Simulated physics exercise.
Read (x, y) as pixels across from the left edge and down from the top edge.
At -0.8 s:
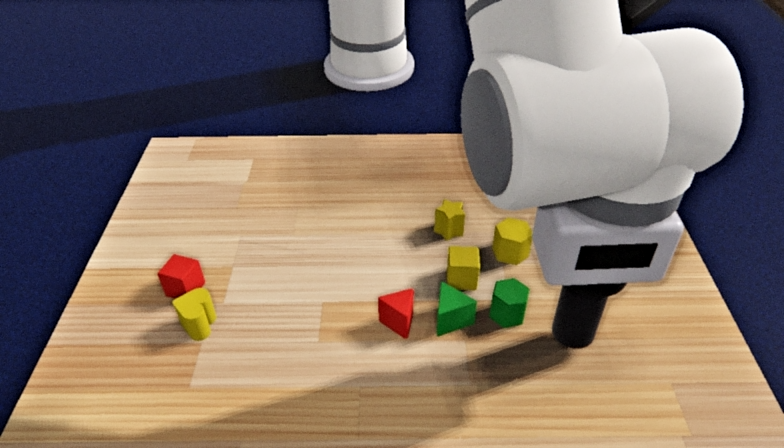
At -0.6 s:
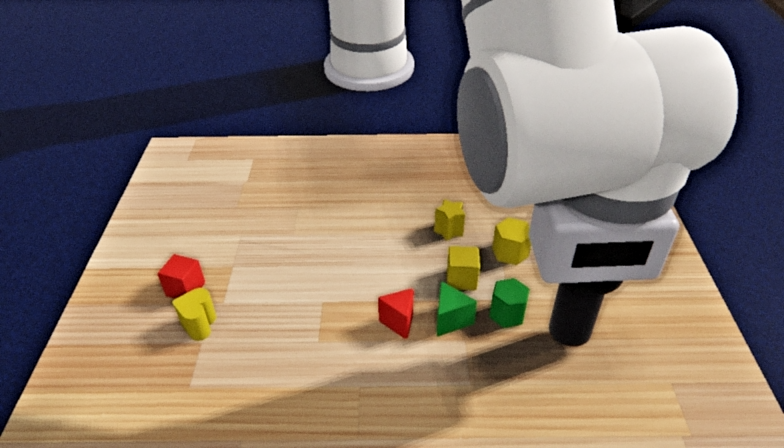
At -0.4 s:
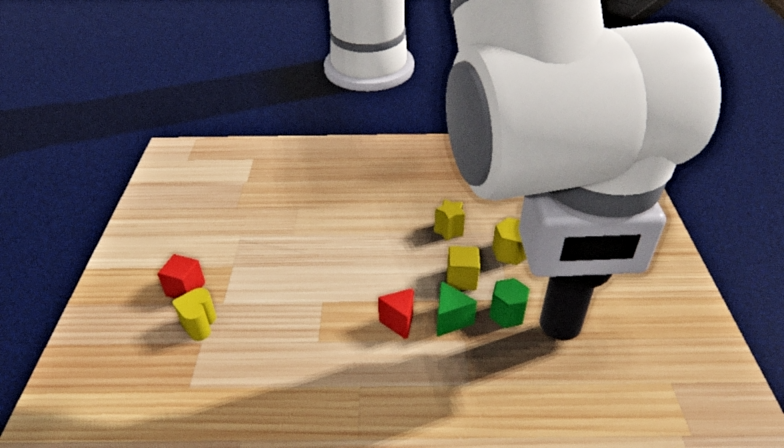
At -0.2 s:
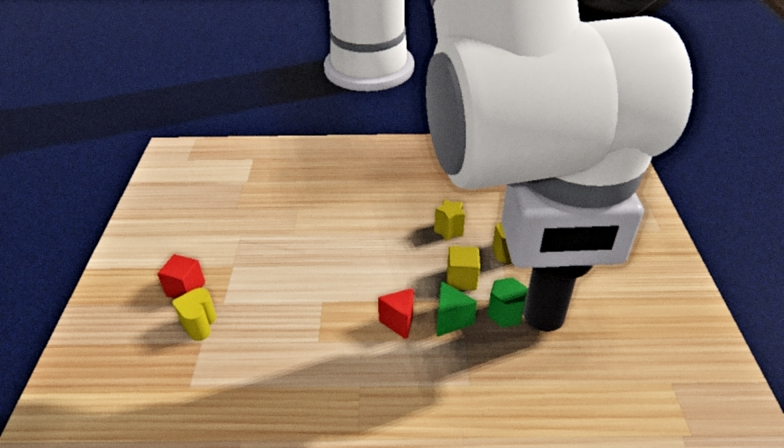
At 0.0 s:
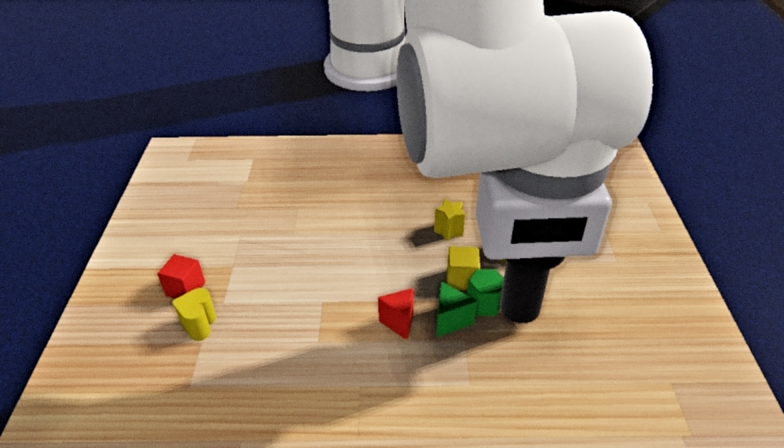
On a wooden tabletop, a white robot arm moves its black rod left, nudging a green hexagonal block toward neighbouring coloured blocks.
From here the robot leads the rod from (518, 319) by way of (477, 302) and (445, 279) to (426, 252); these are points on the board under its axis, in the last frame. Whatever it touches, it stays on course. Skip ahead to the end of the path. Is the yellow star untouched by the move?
I believe not.
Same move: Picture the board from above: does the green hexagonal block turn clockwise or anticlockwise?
I'd predict that, seen from above, the green hexagonal block rotates counter-clockwise.
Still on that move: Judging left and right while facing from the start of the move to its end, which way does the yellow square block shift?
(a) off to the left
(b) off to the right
Option b.
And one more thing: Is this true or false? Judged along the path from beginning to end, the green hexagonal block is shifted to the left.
That statement is accurate.
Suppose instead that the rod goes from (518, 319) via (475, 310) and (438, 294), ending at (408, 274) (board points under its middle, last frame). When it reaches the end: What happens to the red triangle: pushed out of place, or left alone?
Here the red triangle stays on its spot.
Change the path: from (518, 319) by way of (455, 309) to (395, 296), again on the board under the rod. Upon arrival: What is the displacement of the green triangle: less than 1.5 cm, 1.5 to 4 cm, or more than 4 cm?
Of the three bands, it's 1.5 to 4 cm.
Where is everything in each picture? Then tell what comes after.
In the first picture, tip of the rod at (573, 332), middles of tops, yellow star at (451, 208), green triangle at (452, 298), yellow square block at (464, 256), green hexagonal block at (511, 291).
In the second picture, rod at (570, 330), nothing pushed.
In the third picture, rod at (560, 324), nothing pushed.
In the fourth picture, rod at (544, 316), nothing pushed.
In the fifth picture, rod at (520, 308), yellow star at (451, 208), green triangle at (452, 298), yellow square block at (464, 256), green hexagonal block at (488, 280).
The first path, step by step. One third of the way, rod at (477, 291); yellow square block at (456, 245); green hexagonal block at (444, 266).
Two thirds of the way, rod at (446, 268); yellow square block at (451, 232), turned 20° clockwise; green hexagonal block at (410, 253), turned 35° anticlockwise.
At the end, rod at (427, 241); yellow star at (457, 193); green triangle unmoved; yellow square block at (447, 212), turned 45° clockwise; green hexagonal block at (403, 251), turned 50° anticlockwise.
